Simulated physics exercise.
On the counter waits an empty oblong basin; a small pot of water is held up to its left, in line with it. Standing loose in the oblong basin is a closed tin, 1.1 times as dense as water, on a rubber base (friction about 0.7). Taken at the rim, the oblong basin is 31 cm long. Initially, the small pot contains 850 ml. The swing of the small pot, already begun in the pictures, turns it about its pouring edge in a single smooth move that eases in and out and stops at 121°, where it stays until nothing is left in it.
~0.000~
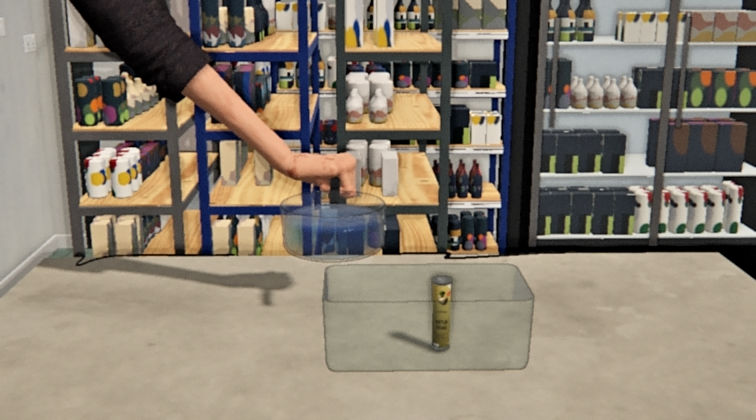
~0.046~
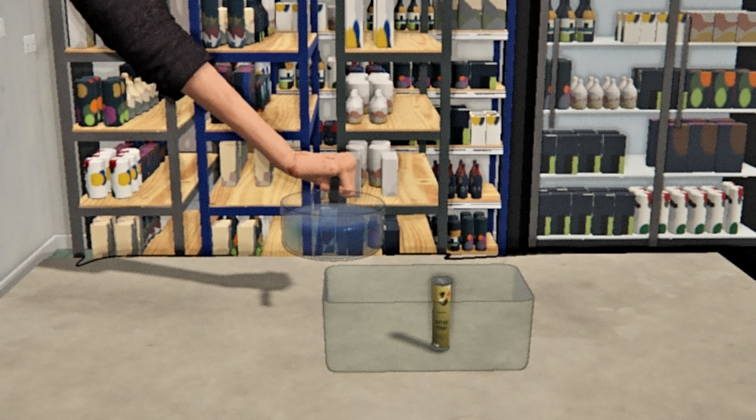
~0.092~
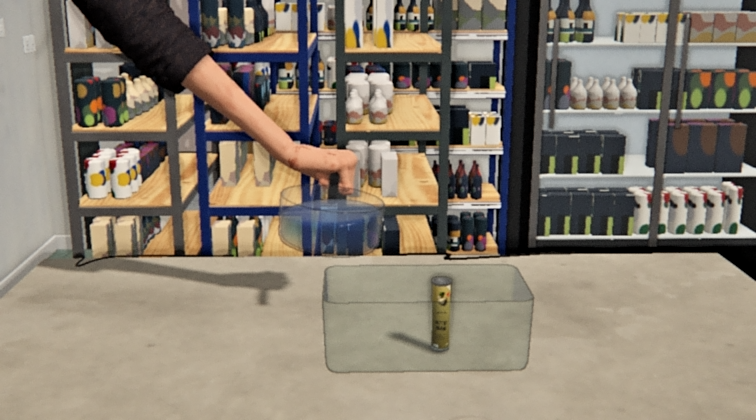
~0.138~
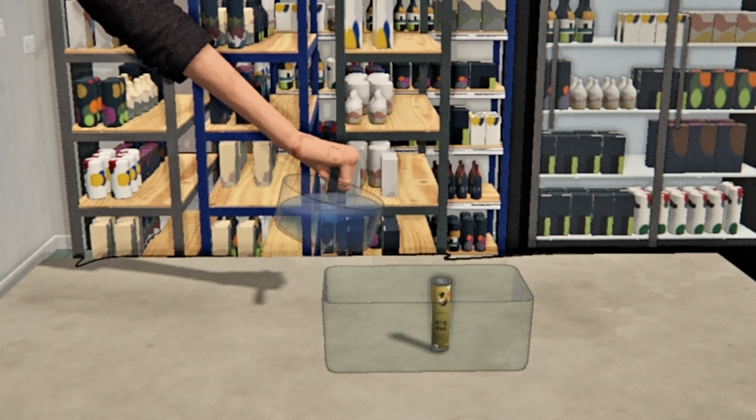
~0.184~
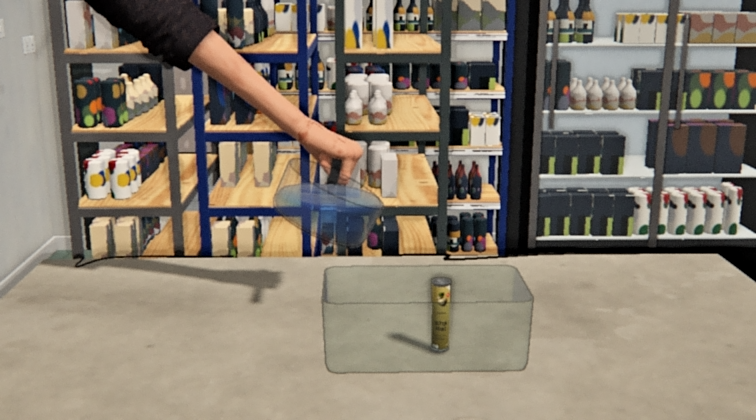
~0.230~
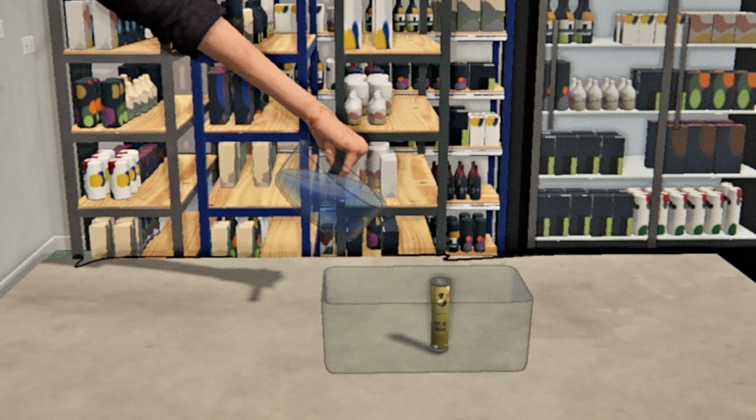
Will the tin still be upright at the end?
It does not keel over.
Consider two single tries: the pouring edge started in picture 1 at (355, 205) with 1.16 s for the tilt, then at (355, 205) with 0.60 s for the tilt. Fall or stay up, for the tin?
Trial 1 - tin tips; trial 2 - tin tips.
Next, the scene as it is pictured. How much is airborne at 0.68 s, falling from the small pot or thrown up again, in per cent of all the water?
Some 16 % is up in the air.
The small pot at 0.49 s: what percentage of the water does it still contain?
Roughly 24 %.
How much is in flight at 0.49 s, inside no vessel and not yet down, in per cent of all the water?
Around 66 in a hundred.
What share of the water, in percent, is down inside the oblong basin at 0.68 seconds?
It works out near 82 per cent.
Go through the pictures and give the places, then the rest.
The first picture shows tilt 0°; pouring edge (385, 204); surface from (284, 216) to (382, 216); the oblong basin's rim runs from (325, 284) to (525, 282); the tin's top is at (442, 283).
The second picture shows tilt 2°; pouring edge (384, 205); surface from (283, 216) to (382, 214).
The third picture shows tilt 7°; pouring edge (384, 205); surface from (282, 212) to (381, 210).
The fourth picture shows tilt 15°; pouring edge (383, 205); surface from (279, 204) to (381, 204).
The fifth picture shows tilt 26°; pouring edge (383, 206); surface from (277, 190) to (383, 199).
The sixth picture shows tilt 39°; pouring edge (382, 206); surface from (280, 172) to (371, 191); 2 per cent is over the edge.
Then, 0.49 s in, the tilt is 111° and 24 per cent is still to pour; the tin stands where it began.
Then, 0.68 s in, the tilt is 121° and 0 per cent is still to pour; the tin stands where it began.
Then, 0.88 s in, the tilt is 121° and 1 per cent is still to pour; the tin stands where it began.
Then, 1.10 s in, the tilt is 121° and 0 per cent is still to pour; the tin stands where it began.
Finally, the tin stands where it began.
